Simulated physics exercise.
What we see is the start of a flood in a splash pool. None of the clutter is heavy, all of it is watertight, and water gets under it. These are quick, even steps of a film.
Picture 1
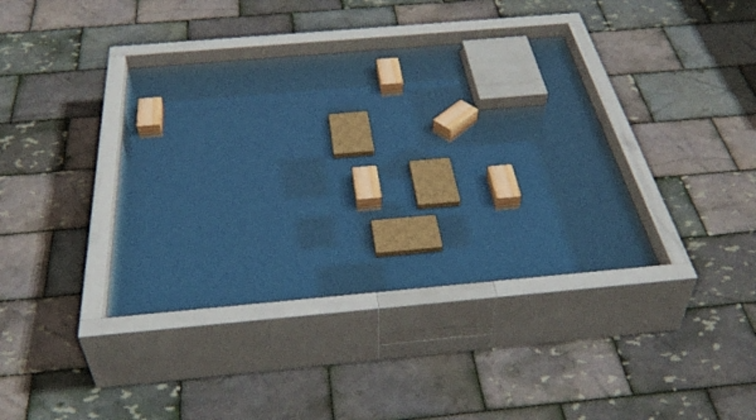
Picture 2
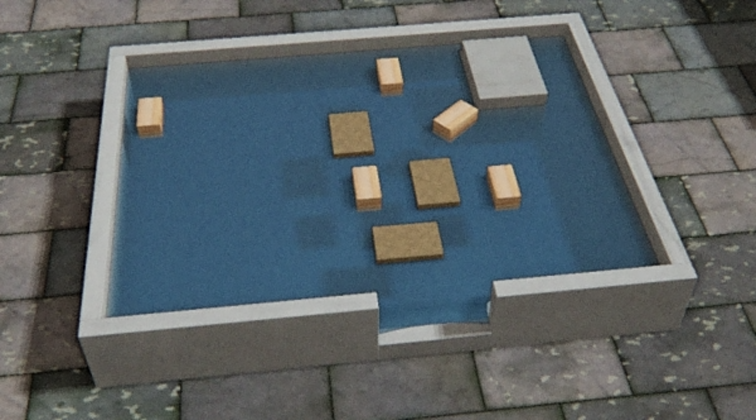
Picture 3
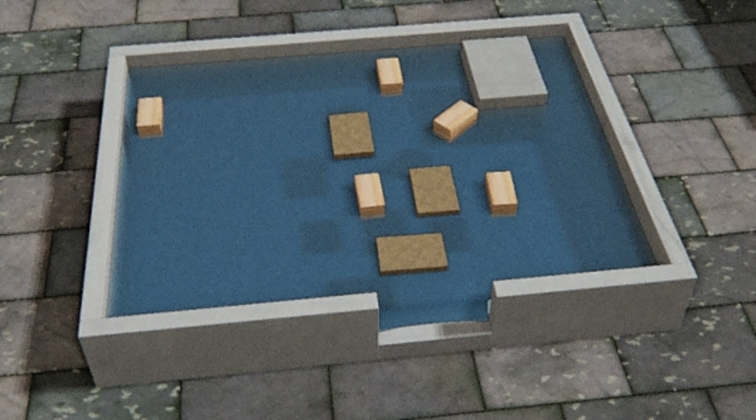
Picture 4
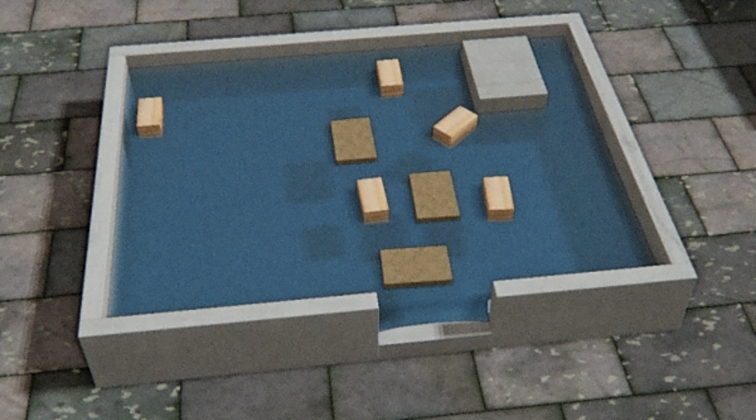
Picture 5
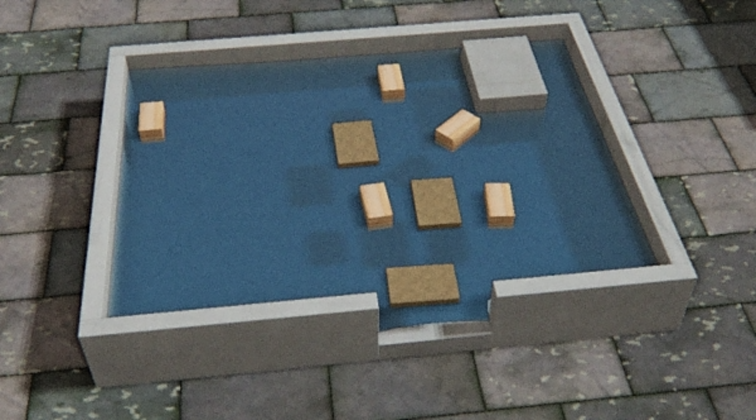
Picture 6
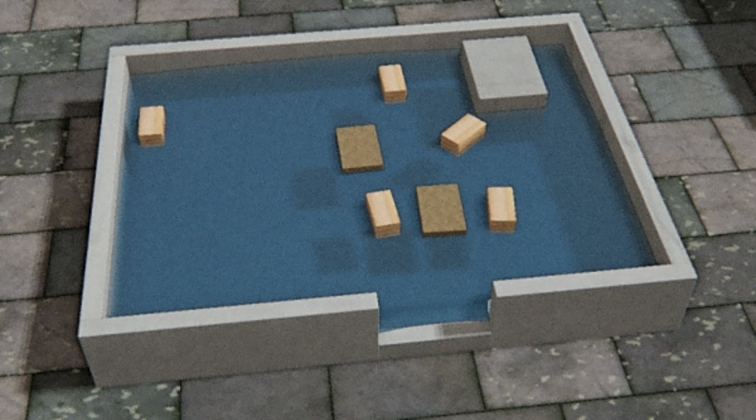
A walled blue pool opens at the front, and floating blocks drift slowly toward the gap.
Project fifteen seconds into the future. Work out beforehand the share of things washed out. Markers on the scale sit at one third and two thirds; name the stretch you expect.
The stretch between one and two thirds.
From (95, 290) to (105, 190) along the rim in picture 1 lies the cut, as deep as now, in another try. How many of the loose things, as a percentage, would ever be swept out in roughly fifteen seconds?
Roughly 40 in a hundred.
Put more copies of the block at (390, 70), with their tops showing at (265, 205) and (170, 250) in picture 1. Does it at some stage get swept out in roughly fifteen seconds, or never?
Swept away; held back.
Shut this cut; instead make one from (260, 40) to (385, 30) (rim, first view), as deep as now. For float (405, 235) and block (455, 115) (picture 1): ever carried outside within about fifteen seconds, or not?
Held back and swept away.
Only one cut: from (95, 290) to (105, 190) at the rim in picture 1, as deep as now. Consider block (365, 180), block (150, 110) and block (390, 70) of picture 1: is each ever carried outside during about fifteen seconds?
Object one: Leaves; object two: Leaves; object three: Remains.
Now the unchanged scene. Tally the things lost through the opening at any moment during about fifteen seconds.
4 in all.
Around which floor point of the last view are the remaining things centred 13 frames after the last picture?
Mean position: About (356, 177).
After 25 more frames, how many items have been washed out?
That comes to 4.
A moment on, 1 of 8 are out; 7 afloat.
Next, 4 of 8 are out; 4 afloat.
Later, 4 of 8 are out; 4 afloat.
In the end, 4 of 8 are out; 4 afloat.
